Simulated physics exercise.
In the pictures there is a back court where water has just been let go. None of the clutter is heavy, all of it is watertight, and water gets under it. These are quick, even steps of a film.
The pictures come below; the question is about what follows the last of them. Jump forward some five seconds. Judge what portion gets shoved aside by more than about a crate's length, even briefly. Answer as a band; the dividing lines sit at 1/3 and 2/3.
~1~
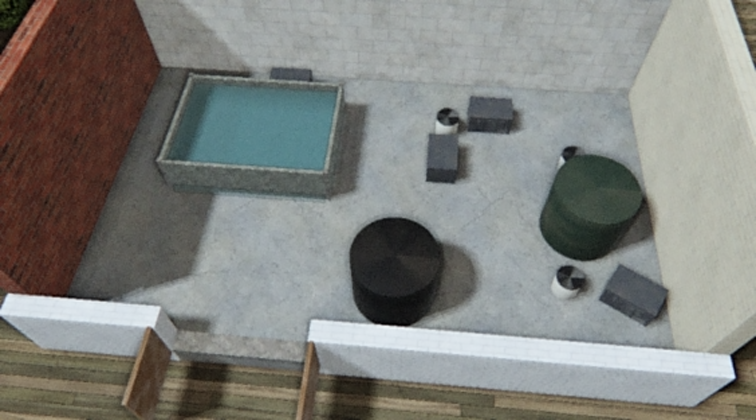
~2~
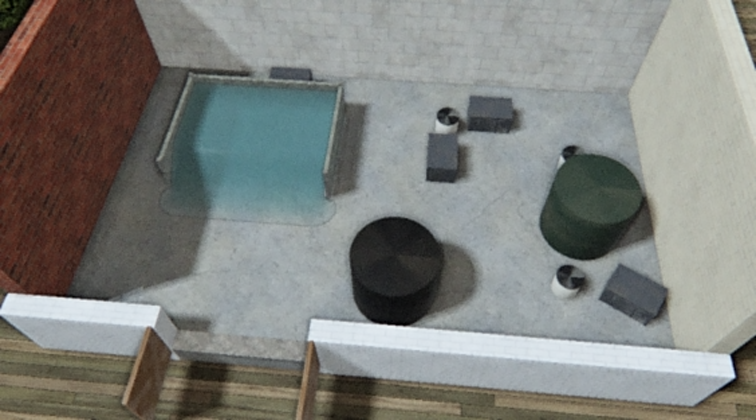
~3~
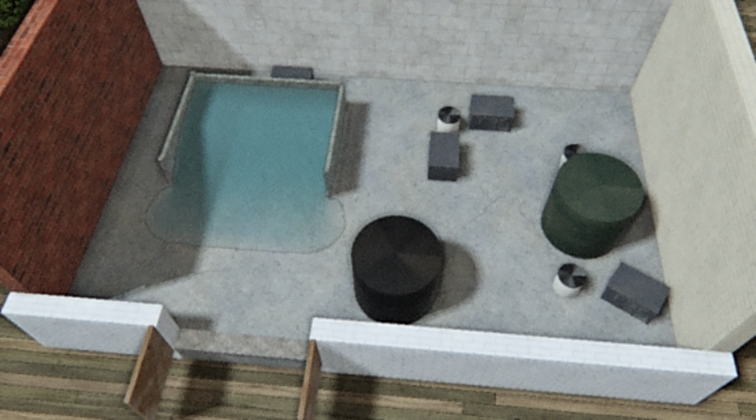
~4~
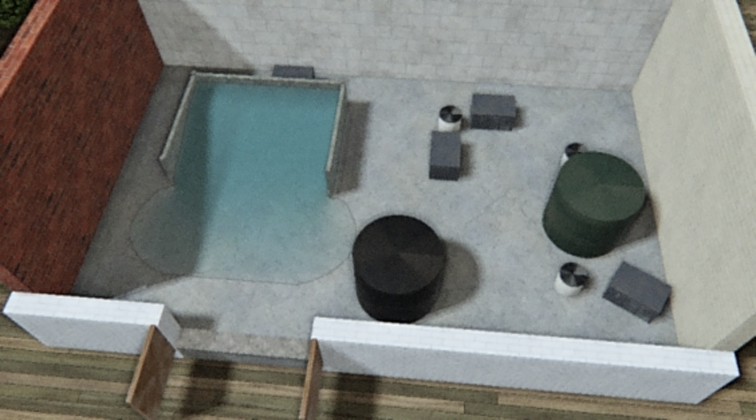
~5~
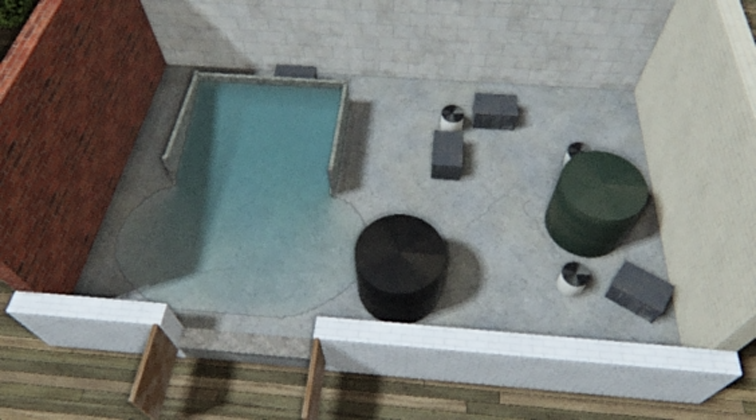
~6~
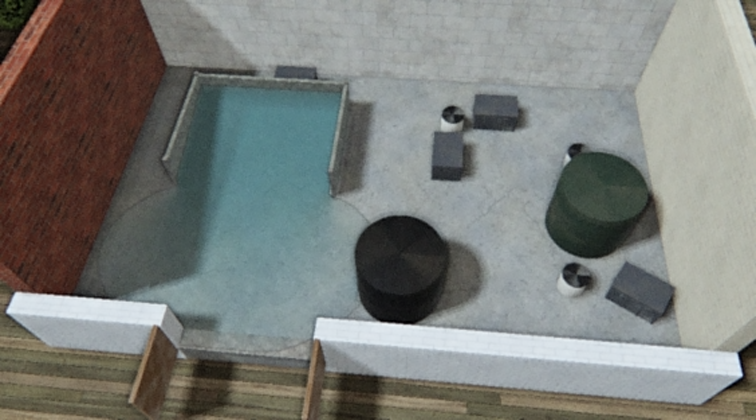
Less than 1/3.
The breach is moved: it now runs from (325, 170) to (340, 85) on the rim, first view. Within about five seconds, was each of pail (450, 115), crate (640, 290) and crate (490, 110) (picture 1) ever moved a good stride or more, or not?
Results in order: Cleared that distance / cleared that distance / cleared that distance.
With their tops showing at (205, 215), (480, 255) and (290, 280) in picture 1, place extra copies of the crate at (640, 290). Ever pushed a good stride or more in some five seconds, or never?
Result by item: Gets dislodged / stays where it is / gets dislodged.
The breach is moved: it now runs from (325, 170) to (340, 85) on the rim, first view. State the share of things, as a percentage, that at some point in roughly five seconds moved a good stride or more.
I'd guess around 90 percent of them.
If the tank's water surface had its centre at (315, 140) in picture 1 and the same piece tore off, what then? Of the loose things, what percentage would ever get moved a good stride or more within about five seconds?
I'd put it close to 0 percent.
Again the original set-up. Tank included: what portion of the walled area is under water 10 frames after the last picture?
40 %, give or take.
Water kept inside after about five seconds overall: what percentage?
By my count, 54 per cent.
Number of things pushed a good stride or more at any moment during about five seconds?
The answer is 0.
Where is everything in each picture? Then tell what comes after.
In the first frame, a crate at (638, 289), on the bottom; a crate at (289, 78) rests on the ground; 0 of 7 have shifted.
In the second frame, a crate at (637, 289), on the bottom; a crate at (289, 77) rests on the ground; 0 of 7 have shifted.
In the third frame, a crate at (639, 287), on the bottom; a crate at (291, 76) rests on the ground; 0 of 7 have shifted.
In the fourth frame, a crate at (641, 286), on the bottom; a crate at (292, 75) rests on the ground; 0 of 7 have shifted.
In the fifth frame, a crate at (644, 286) rests on the ground; a crate at (294, 75), on the bottom; 0 of 7 have shifted.
In the sixth frame, a crate at (644, 287) rests on the ground; a crate at (294, 76), on the bottom; 0 of 7 have shifted.
A moment on, 0 of 7 are well off their spots; 0 afloat.
Next, 0 of 7 are well off their spots; 0 afloat.
Later, 0 of 7 are well off their spots; 0 afloat.
In the end, 0 of 7 are well off their spots, and 0 have been at some point; 0 afloat.
